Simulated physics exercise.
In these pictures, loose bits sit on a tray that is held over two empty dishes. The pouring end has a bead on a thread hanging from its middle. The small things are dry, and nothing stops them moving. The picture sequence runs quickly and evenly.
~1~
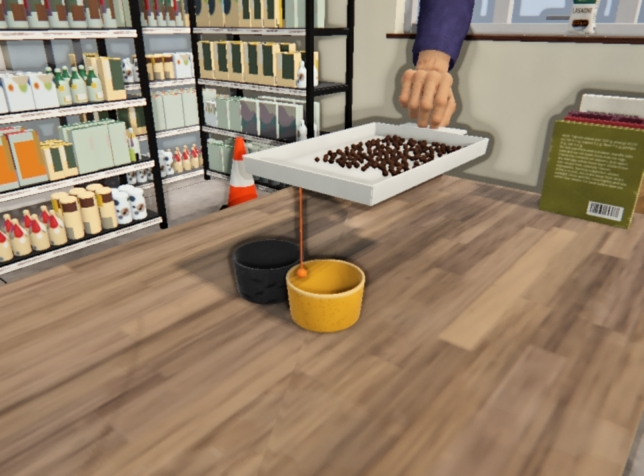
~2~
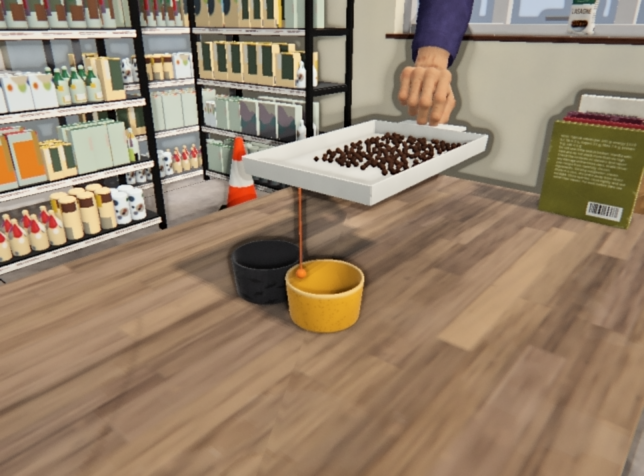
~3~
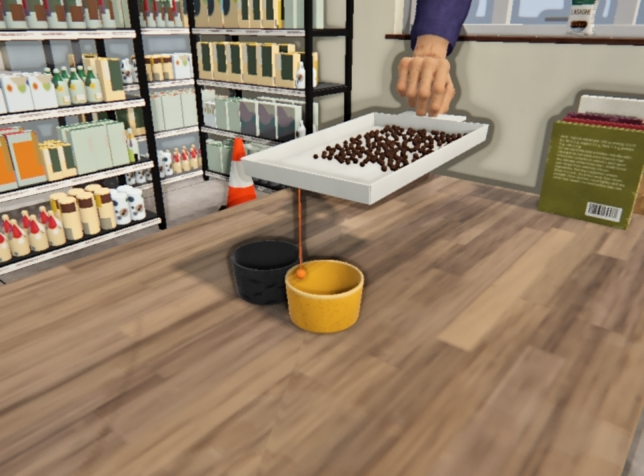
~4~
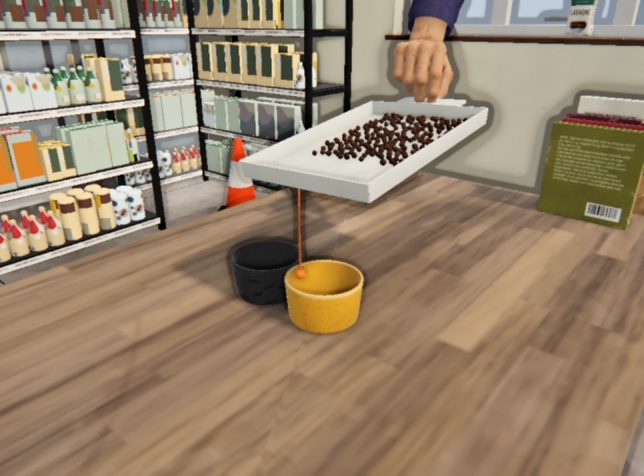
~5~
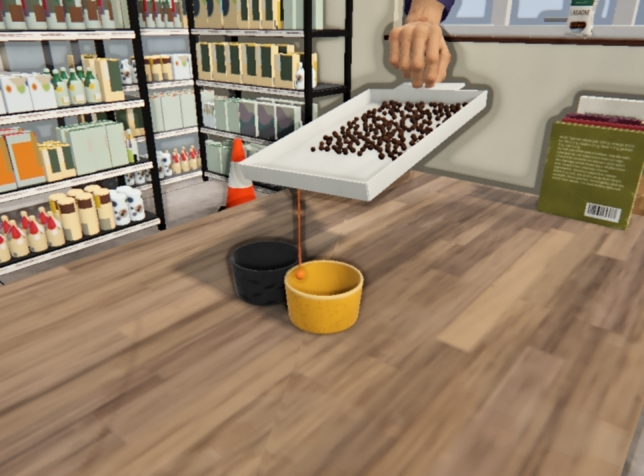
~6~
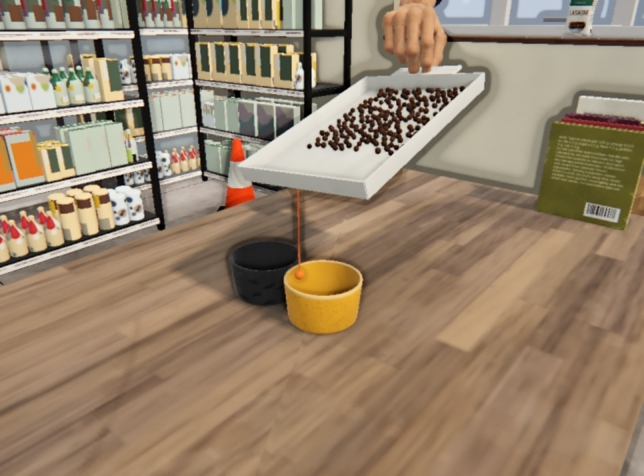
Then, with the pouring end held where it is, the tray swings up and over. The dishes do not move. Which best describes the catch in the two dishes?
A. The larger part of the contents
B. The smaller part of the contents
Option B: The smaller part of the contents.
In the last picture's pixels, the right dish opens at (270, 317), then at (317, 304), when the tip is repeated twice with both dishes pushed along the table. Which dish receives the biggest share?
Try 1: The leftmost dish; try 2: The leftmost dish.
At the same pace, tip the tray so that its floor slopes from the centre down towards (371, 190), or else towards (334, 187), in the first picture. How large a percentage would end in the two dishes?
In turn, 0 percent and then 0 percent.
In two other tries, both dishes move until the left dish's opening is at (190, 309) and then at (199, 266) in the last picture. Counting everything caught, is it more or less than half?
In the first position a minority, in the second a majority.
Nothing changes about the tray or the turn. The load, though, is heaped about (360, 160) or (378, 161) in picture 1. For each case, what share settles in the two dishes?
First try 10 %, second try 10 %.
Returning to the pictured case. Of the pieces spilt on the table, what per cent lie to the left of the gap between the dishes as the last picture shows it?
100 per cent or thereabouts.
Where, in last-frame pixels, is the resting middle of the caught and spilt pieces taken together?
(221, 325).
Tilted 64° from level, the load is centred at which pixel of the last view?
I'd mark the middle close to (268, 174).
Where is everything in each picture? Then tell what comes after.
In the first picture, corners of the pouring end at (246, 156) and (372, 185), level; middle of the load at (392, 155), allspice berries; left dish at (243, 281); right dish at (300, 307); bead on its thread at (302, 274).
In the second picture, corners of the pouring end at (245, 156) and (371, 185), level; middle of the load at (392, 153).
In the third picture, corners of the pouring end at (244, 158) and (370, 184), tipped barely, lowest at the left corner; middle of the load at (391, 147).
In the fourth picture, corners of the pouring end at (242, 160) and (368, 183), tipped a little, lowest at the left corner; middle of the load at (391, 138).
In the fifth picture, corners of the pouring end at (241, 163) and (366, 182), tipped a little, lowest at the left corner; middle of the load at (389, 128).
In the sixth picture, corners of the pouring end at (240, 165) and (364, 181), tipped clearly, lowest at the left corner; middle of the load at (385, 119); left dish at (241, 283); right dish at (298, 308).
Soon, tray tipped steeply; most on the tray; a small part outside both; a small part in the air.
A while on, tray tipped past a quarter turn; about two thirds on the tray; a stray few in the left dish; about a quarter outside both; a small part in the air.
Towards the end, tray tipped past a quarter turn; a stray few in the right dish; a small part in the left dish; nearly all outside both.
Finally, tray tipped past a quarter turn; a stray few in the right dish; a small part in the left dish; nearly all outside both.
